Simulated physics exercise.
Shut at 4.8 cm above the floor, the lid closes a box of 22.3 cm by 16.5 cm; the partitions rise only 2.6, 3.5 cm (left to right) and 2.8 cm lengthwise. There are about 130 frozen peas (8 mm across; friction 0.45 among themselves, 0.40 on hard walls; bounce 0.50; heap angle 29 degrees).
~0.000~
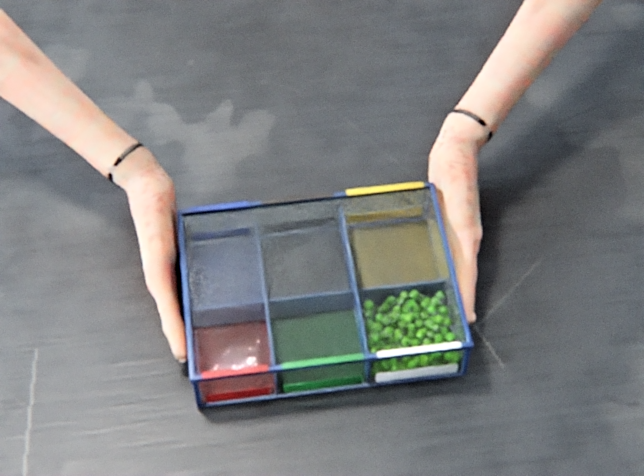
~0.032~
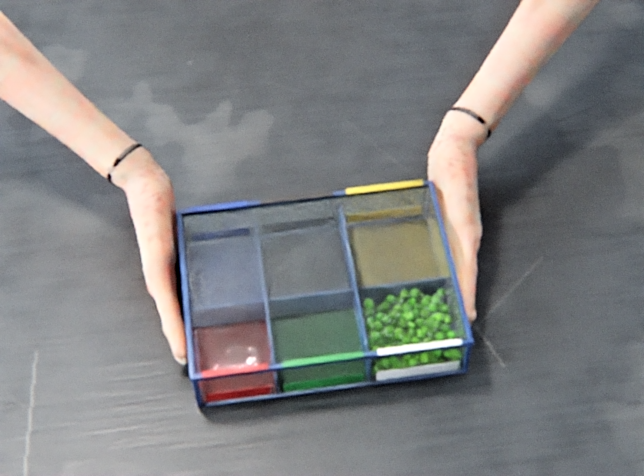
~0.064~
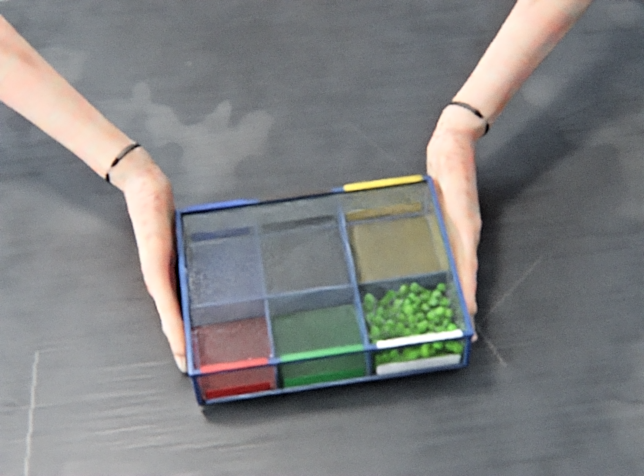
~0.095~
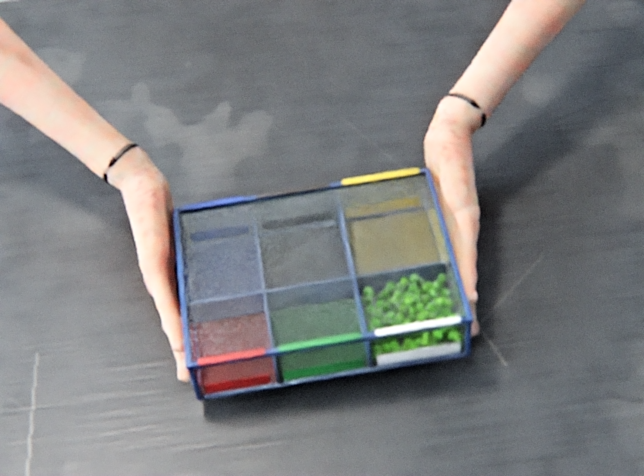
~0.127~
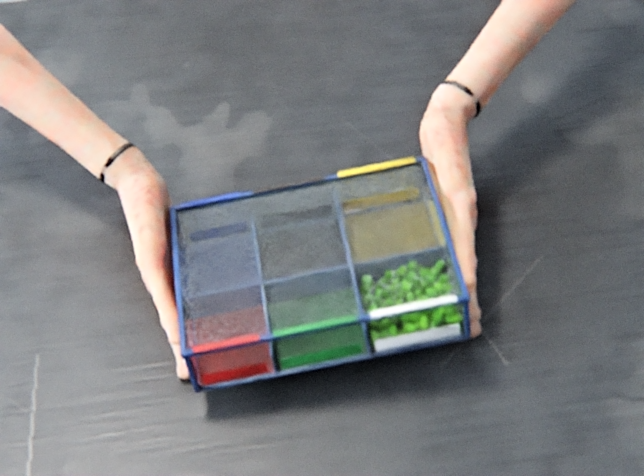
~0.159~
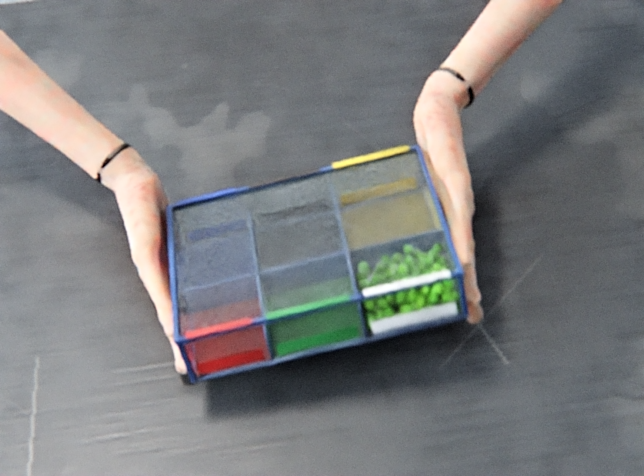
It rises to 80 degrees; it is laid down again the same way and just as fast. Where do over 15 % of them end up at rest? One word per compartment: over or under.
Red under, blue under, green under, yellow over, white over, black over.
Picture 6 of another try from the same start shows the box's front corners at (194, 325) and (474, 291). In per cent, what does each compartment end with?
Per cent at the finish: Red 0, blue 0, green 0, yellow 55, white 45, black 0.
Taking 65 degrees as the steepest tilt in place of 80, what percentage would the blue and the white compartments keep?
Then blue would get 0 per cent and white 65 per cent.
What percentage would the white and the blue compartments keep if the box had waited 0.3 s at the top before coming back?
In that case white keeps 40% and blue keeps 15%.
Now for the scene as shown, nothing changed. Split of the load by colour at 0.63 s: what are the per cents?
In per cent: Red 0; blue 0; green 0; yellow 15; white 80; black 5.
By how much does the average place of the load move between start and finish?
About 7.5 cm.
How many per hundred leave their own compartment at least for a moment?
Estimate: Near 50 %.
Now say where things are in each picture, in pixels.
Box tilt 0 degrees, front corners at (195, 377) and (467, 344); white 100 %, in the first picture.
Box tilt 1 degrees, front corners at (195, 376) and (468, 341), in the second picture.
Box tilt 3 degrees, front corners at (194, 371) and (468, 332), in the third picture.
Box tilt 6 degrees, front corners at (191, 364) and (467, 318), lowest corner left back, in the fourth picture.
Box tilt 11 degrees, front corners at (186, 352) and (464, 297), lowest corner left back, in the fifth picture.
Box tilt 16 degrees, front corners at (179, 339) and (458, 272), lowest corner left back; white 100 %. The box's pace is about 165 degrees a second, in the sixth picture.
After 0.63 s, tilt 80 degrees; yellow 15 %, white 80 %, black 5 %.
Then, at 0.95 s, tilt 33 degrees; yellow 25 %, white 50 %, black 25 %.
After 1.36 s, tilt 0 degrees; yellow 25 %, white 50 %, black 25 %.
By 1.7 s all is still; red 0 %, blue 0 %, green 0 %, yellow 25 %, white 50 %, black 25 %.
